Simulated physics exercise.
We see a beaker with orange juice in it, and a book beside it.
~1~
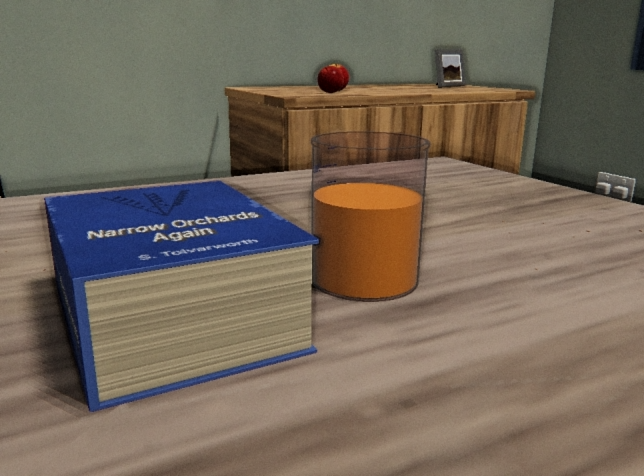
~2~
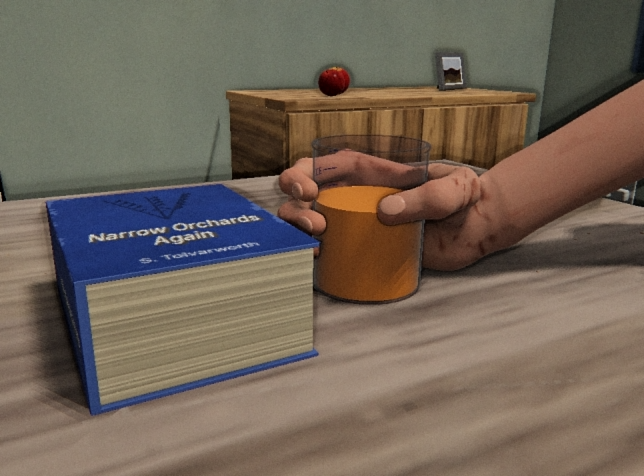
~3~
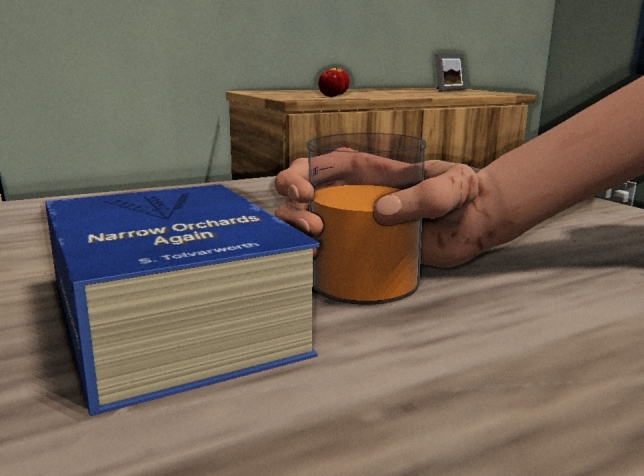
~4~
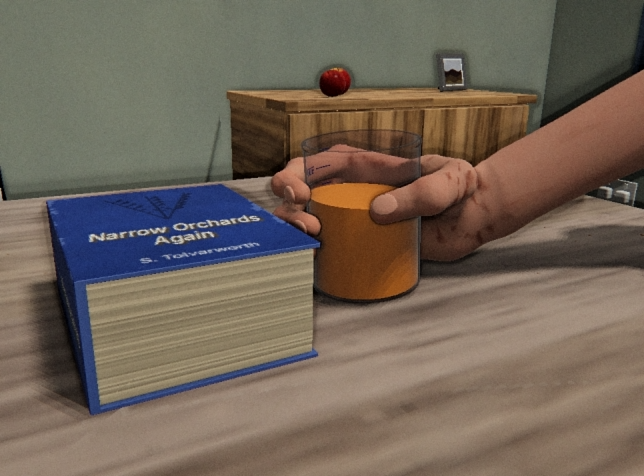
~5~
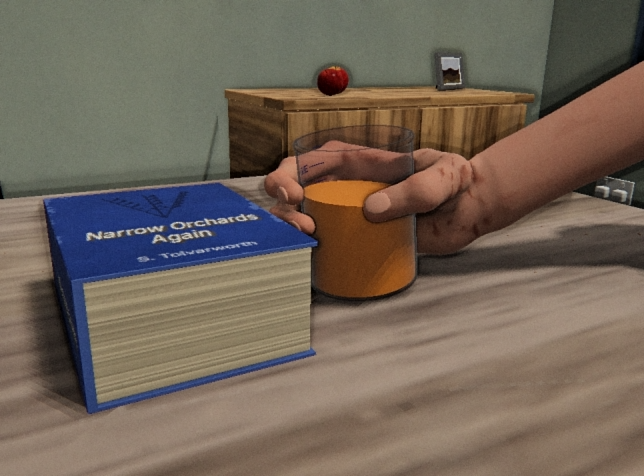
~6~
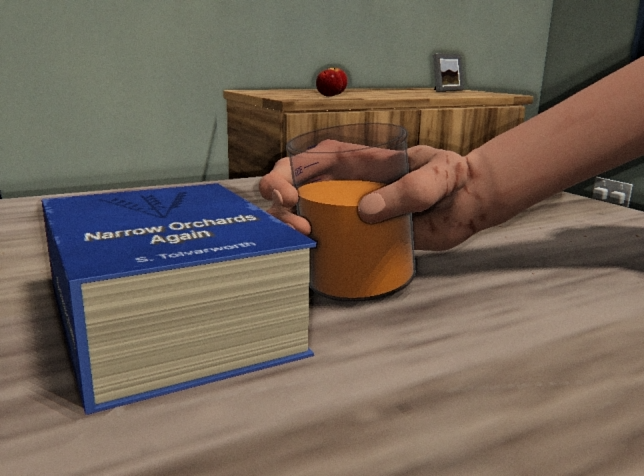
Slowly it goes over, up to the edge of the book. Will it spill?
It keeps it all in.
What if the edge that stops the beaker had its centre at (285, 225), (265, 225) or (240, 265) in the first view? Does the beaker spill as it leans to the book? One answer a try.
As listed: Is safe, copes, leaks.
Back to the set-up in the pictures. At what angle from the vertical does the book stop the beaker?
Some 30 degrees.
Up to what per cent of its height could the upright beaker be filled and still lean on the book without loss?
About 80 per cent.
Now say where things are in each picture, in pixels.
In the first frame, it stands upright; beaker (367, 211) about two thirds full.
In the second frame, a hand takes hold; beaker about two thirds full, surface at (369, 199); book (172, 272).
In the third frame, the top moves towards the book; beaker (366, 212) about two thirds full.
In the fourth frame, on the way over; beaker about two thirds full, surface at (363, 196); book (172, 272).
In the fifth frame, it is leaning; beaker (358, 207) about two thirds full.
In the sixth frame, tipping on its foot; beaker about two thirds full, surface at (352, 194); book (168, 272).
Soon after, the beaker leans by about 20°; nothing has left it.
Later, the beaker leans by about 30°; nothing has left it.
In the end, the beaker leans by about 30°, against the book; nothing has left it.
